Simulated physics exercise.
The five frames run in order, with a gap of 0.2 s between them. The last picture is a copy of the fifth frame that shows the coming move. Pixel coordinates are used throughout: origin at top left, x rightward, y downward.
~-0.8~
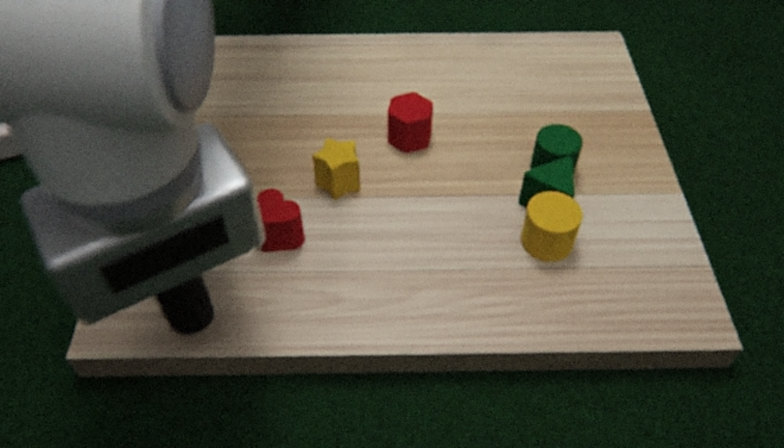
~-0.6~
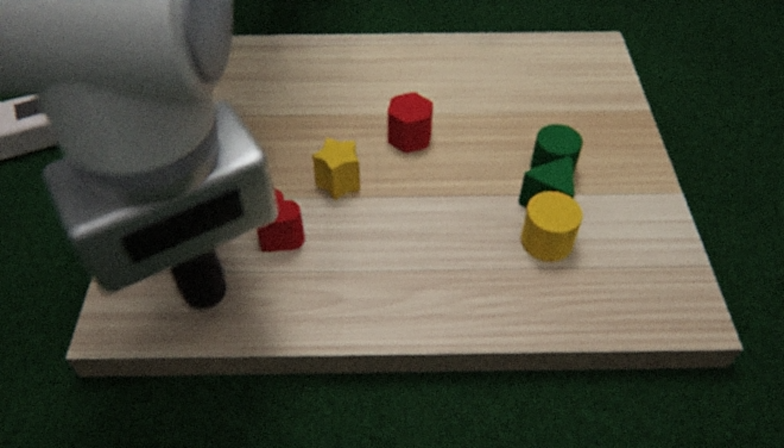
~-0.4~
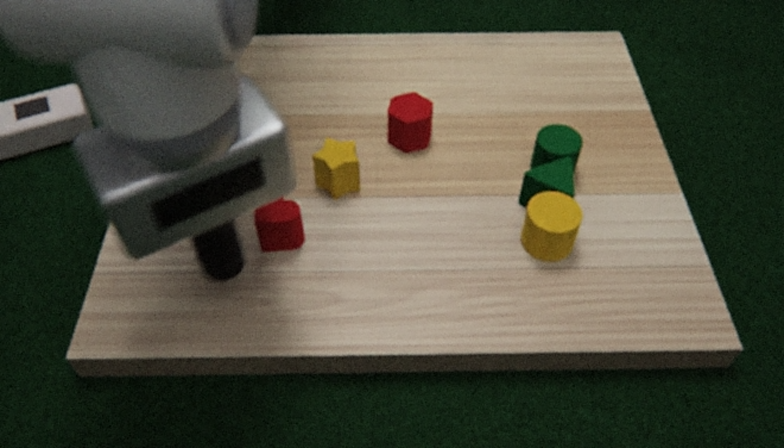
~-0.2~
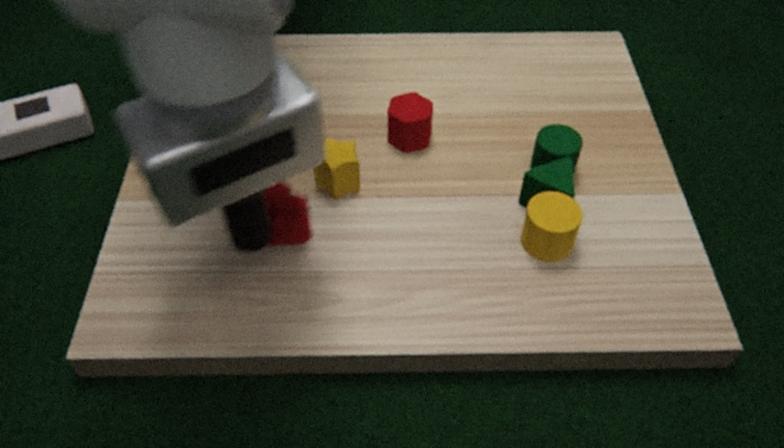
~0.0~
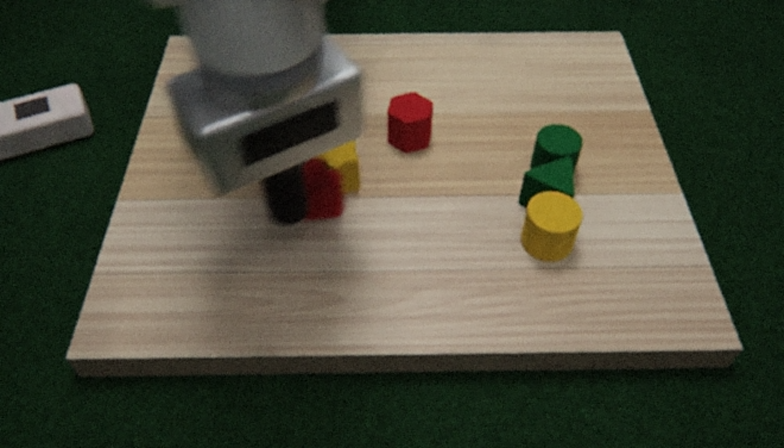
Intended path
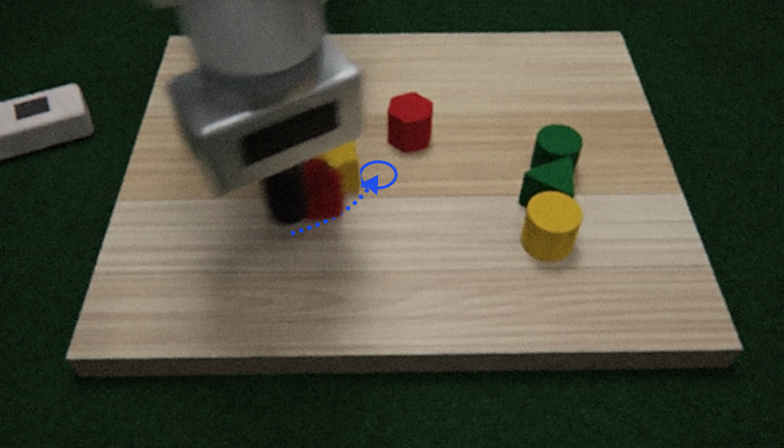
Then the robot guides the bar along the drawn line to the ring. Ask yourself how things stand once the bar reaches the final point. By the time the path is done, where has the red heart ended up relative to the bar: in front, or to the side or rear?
It sits in front of the bar.
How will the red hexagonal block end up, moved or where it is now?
That one moves away.
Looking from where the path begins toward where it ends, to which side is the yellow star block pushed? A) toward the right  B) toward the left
B (toward the left)
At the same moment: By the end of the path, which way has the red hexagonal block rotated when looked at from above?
The red hexagonal block rotates clockwise.
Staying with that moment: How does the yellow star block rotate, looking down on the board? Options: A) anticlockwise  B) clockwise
I'll go with A - anticlockwise.
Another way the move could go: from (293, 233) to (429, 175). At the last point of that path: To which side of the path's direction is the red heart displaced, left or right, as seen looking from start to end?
The shift goes left.
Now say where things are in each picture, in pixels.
In the first picture, bar's lower end (192, 317); red heart (275, 207); yellow star block (337, 152); red hexagonal block (410, 106).
In the second picture, bar (205, 293); blocks still.
In the third picture, bar (224, 265); blocks still.
In the fourth picture, bar (252, 237); red heart (282, 201).
In the fifth picture, bar (289, 211); red heart (317, 176); yellow star block (337, 152); red hexagonal block (410, 106).
Drawn move, from (293, 233) by way of (330, 219) and (359, 199) to (378, 175).
On the path given first. One third of the way, bar (328, 197); red heart (347, 159), turned 15° anticlockwise; yellow star block (354, 134), turned 20° anticlockwise.
Two thirds of the way, bar (358, 176); red heart (368, 138), turned 35° anticlockwise; yellow star block (361, 115), turned 40° anticlockwise.
At the end, bar (378, 152); red heart (378, 117), turned 60° anticlockwise; yellow star block (357, 99), turned 65° anticlockwise; red hexagonal block (414, 100), turned 20° clockwise.
